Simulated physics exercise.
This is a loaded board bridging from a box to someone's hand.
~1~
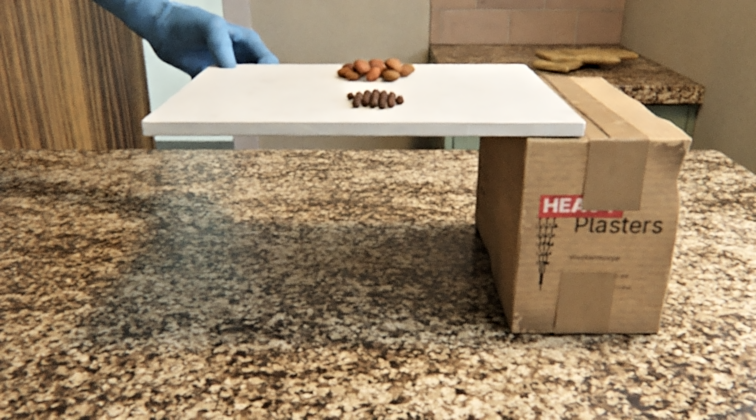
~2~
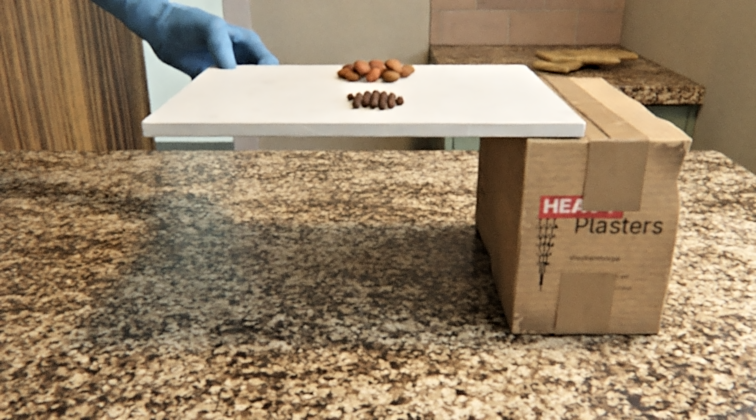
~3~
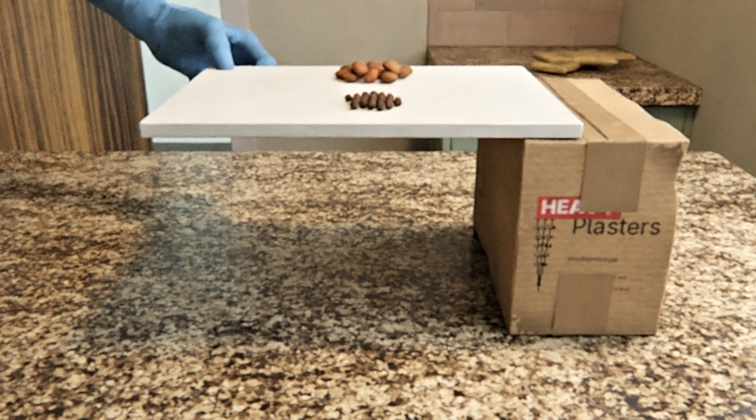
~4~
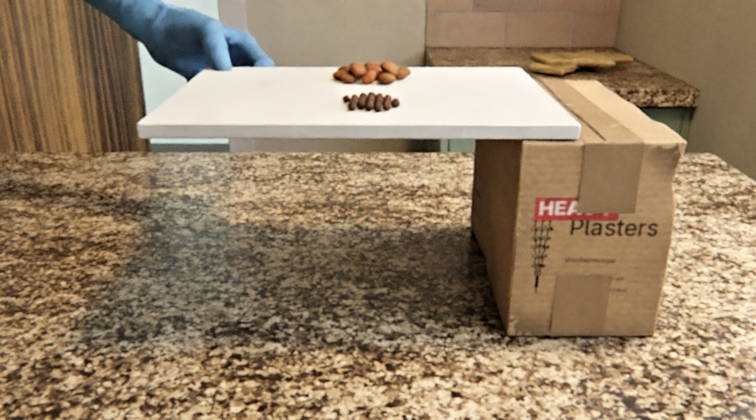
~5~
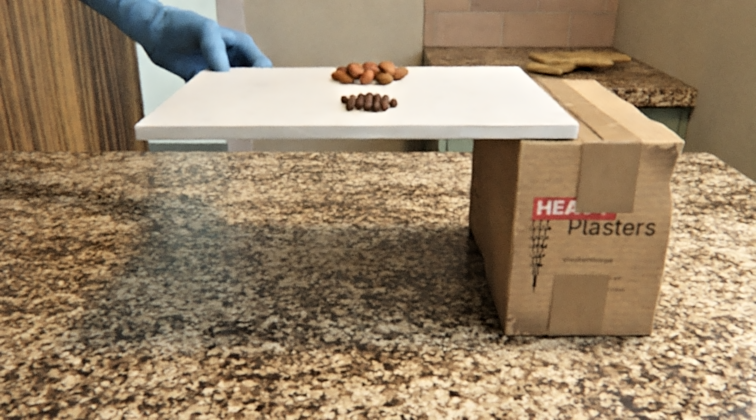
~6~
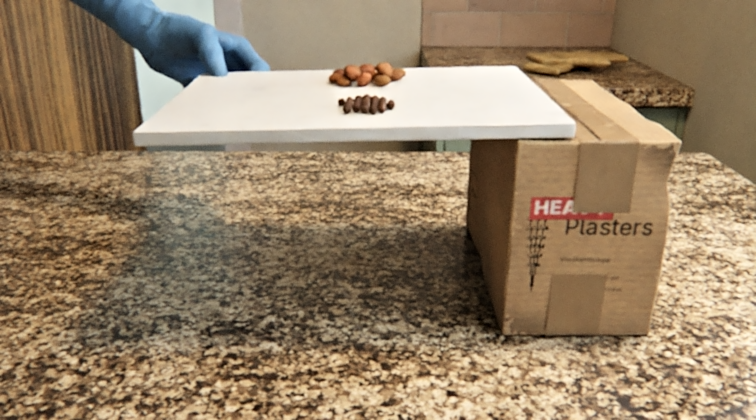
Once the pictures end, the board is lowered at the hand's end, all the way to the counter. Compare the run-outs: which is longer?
Farther out at the end: The front one.
Then, 0.57 s past the last view, board sloping at 15°; front portion all still on the board; back portion all still on the board.
Then, 1.18 s past the last view, board sloping at 31°; front portion mostly less than half a board's length out; back portion all still on the board.
Then, 1.90 s past the last view, board resting at 37°; front portion mostly up to a board's length out, a stray few gone off the counter; back portion mostly at the foot of the board.
Finally, board resting at 37°; front portion mostly up to a board's length out, a stray few gone off the counter; back portion mostly at the foot of the board; the front portion has gone farther.
